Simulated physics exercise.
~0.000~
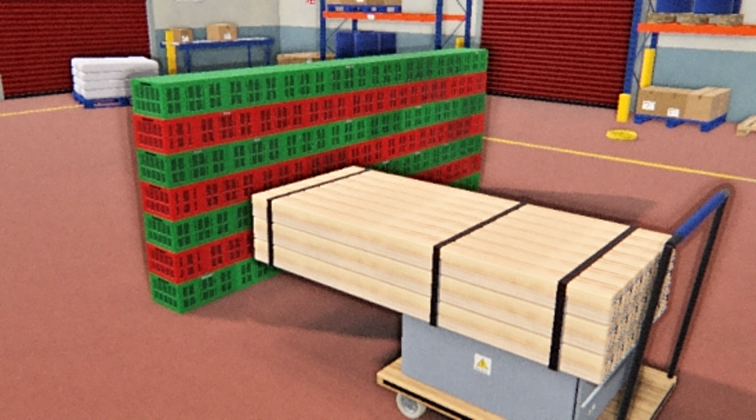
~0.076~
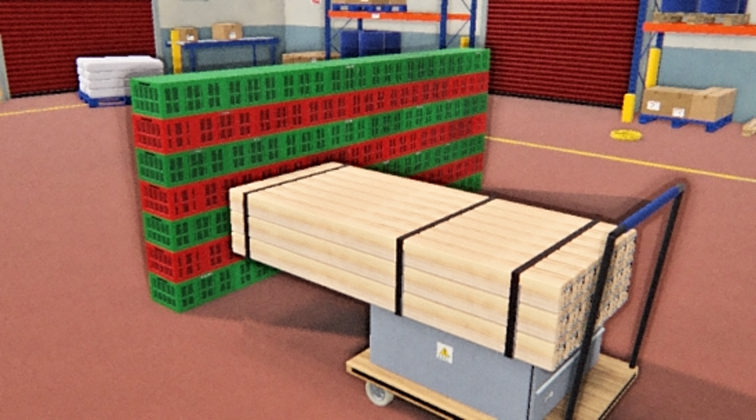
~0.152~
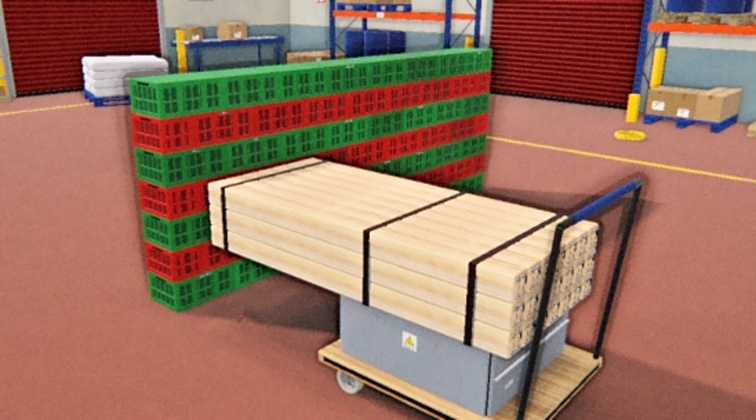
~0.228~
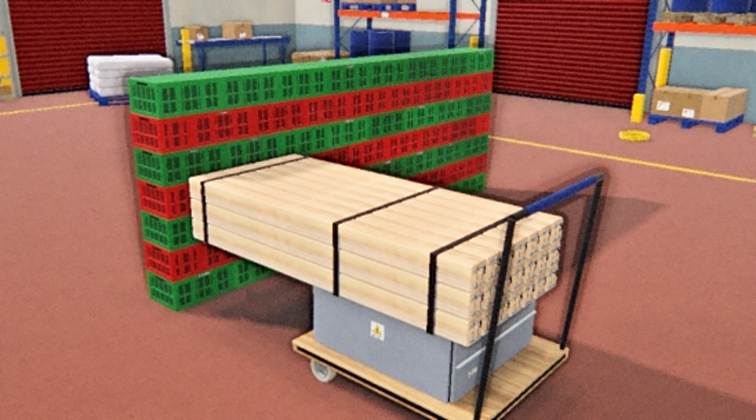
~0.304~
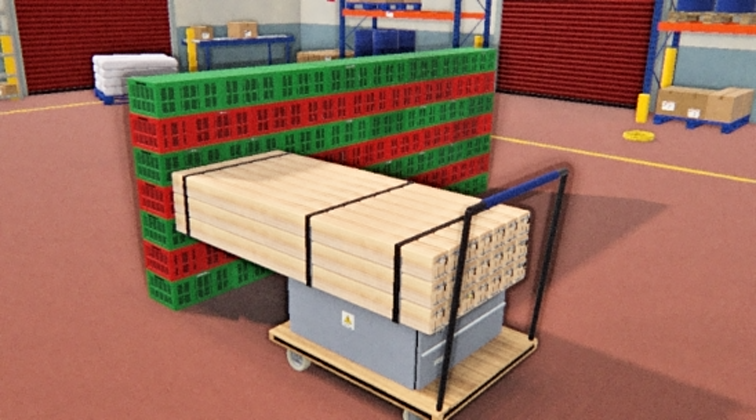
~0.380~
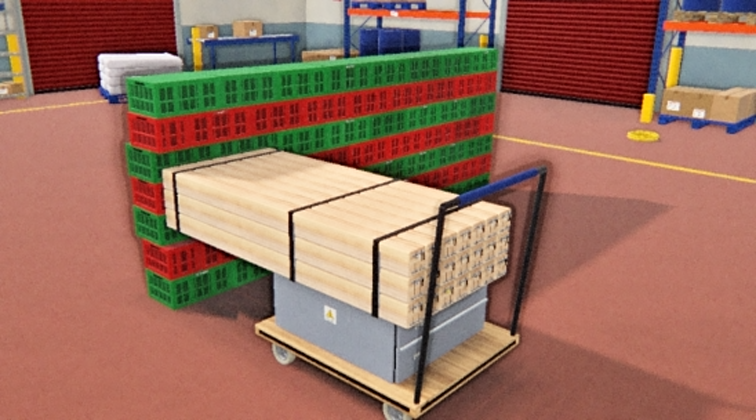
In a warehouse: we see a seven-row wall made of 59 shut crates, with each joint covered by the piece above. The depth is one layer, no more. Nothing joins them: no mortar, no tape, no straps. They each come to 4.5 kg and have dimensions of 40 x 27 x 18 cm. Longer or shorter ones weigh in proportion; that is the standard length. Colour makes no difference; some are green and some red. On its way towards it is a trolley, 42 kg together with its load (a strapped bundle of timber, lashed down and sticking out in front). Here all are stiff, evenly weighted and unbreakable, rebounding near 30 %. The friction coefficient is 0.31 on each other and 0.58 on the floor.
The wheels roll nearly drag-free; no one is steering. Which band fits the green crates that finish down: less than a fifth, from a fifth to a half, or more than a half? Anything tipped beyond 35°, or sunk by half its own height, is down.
From a fifth to a half.
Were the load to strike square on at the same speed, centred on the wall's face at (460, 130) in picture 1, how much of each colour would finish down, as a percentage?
Then green ends 30 per cent down and red 30 per cent.
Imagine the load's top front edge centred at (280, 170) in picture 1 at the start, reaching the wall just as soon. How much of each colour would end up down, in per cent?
Down at the end: Green 0 per cent, red 0 per cent.
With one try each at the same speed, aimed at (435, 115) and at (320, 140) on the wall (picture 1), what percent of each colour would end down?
You'd get green at 40 followed by 0, and red at 40 followed by 0 percent.
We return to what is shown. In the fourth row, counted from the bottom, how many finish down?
That row ends with 3 down.
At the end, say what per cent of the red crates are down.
Share down, red: 30 percent.
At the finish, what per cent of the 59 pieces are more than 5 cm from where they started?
30 in a hundred.
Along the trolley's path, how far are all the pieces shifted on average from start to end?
Mean shift: Around 30 cm.
After 0.68 s, load 20 cm past the wall's line, still rolling; none of the 32 green crates down (0 of 59 in all colours); top green crate unmoved.
After 1.30 s, load 21 cm past the wall's line, stopped; 2 of the 32 green crates down (4 of 59 in all colours); top green crate unmoved.
After 1.58 s, load 21 cm past the wall's line, stopped; 9 of the 32 green crates down (17 of 59 in all colours); top green crate unmoved.
At rest (2.9 s), load 21 cm past the wall's line, stopped; 9 of the 32 green crates down (17 of 59 in all colours); top green crate unmoved; top red crate unmoved. That is 28 per cent. As the last picture would show them, middles, top green crate near (444, 64), top red crate near (395, 94).
